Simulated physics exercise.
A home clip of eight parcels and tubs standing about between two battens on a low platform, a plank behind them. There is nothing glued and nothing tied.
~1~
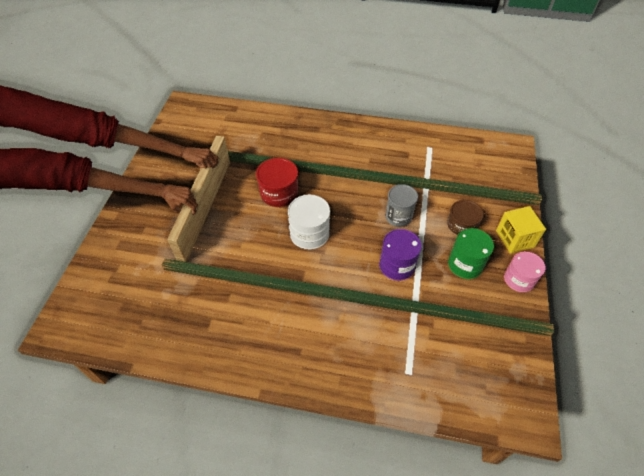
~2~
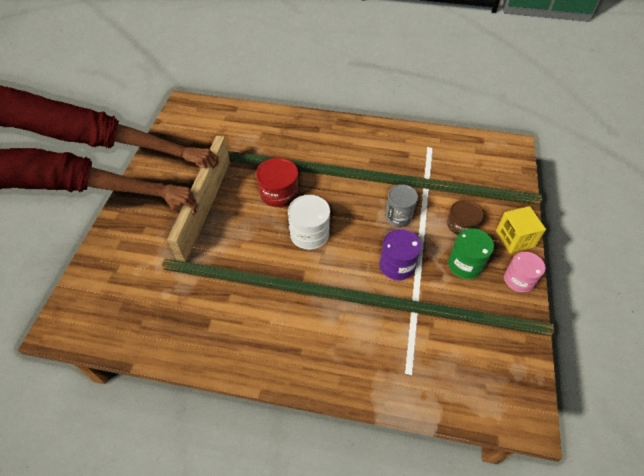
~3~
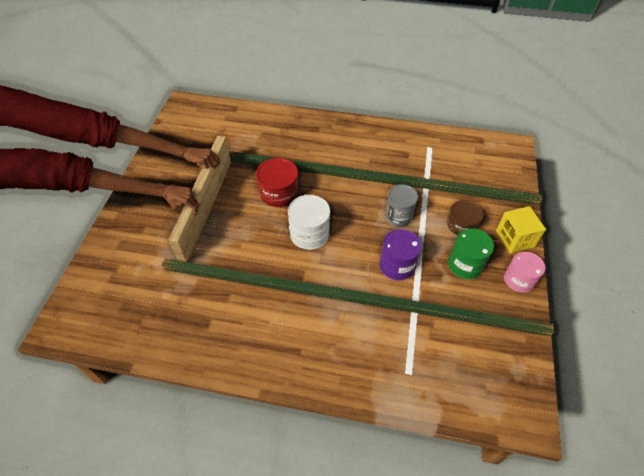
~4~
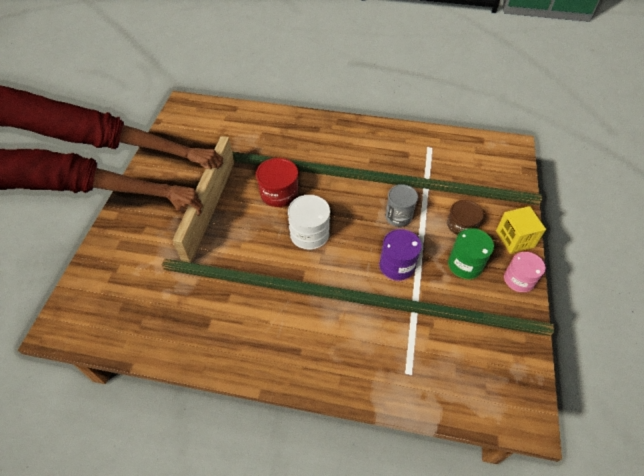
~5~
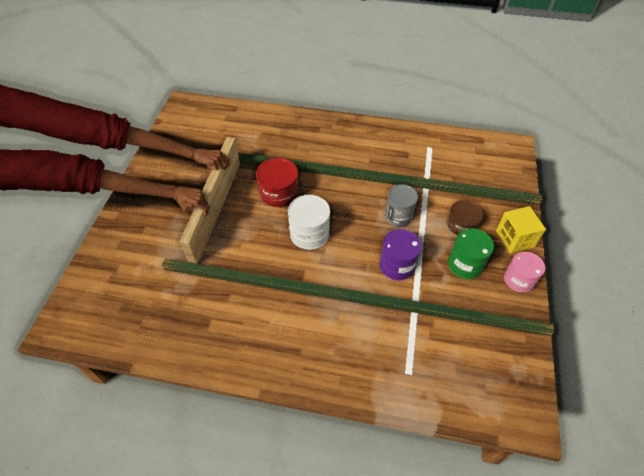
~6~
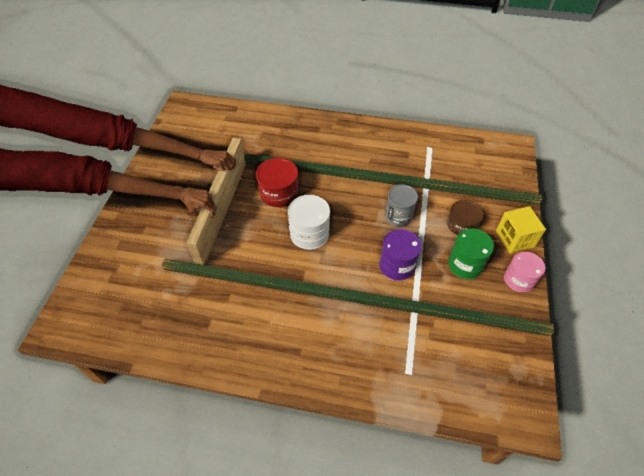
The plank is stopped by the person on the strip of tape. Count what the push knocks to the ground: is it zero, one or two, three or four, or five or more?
The tally of falls will come to none at all.
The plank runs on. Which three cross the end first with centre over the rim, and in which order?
Order, earliest first: The pink canister, next the yellow crate, last the brown pail.
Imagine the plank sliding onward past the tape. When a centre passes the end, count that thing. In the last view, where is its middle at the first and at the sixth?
I'd put it close to (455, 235) and later close to (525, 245).
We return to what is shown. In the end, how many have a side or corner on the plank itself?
Count: 3.
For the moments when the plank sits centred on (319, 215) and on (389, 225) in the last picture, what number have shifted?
At the first place 2, at the second 5.
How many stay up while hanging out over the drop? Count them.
0.
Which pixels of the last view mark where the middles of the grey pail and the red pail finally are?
You'll find the grey pail at roughly (473, 229) and the red pail at roughly (448, 206).
Early on, none off yet; pink canister at rest near (524, 272); yellow crate at rest near (520, 230); green canister at rest near (470, 254).
Finally, the number that fall off is zero.
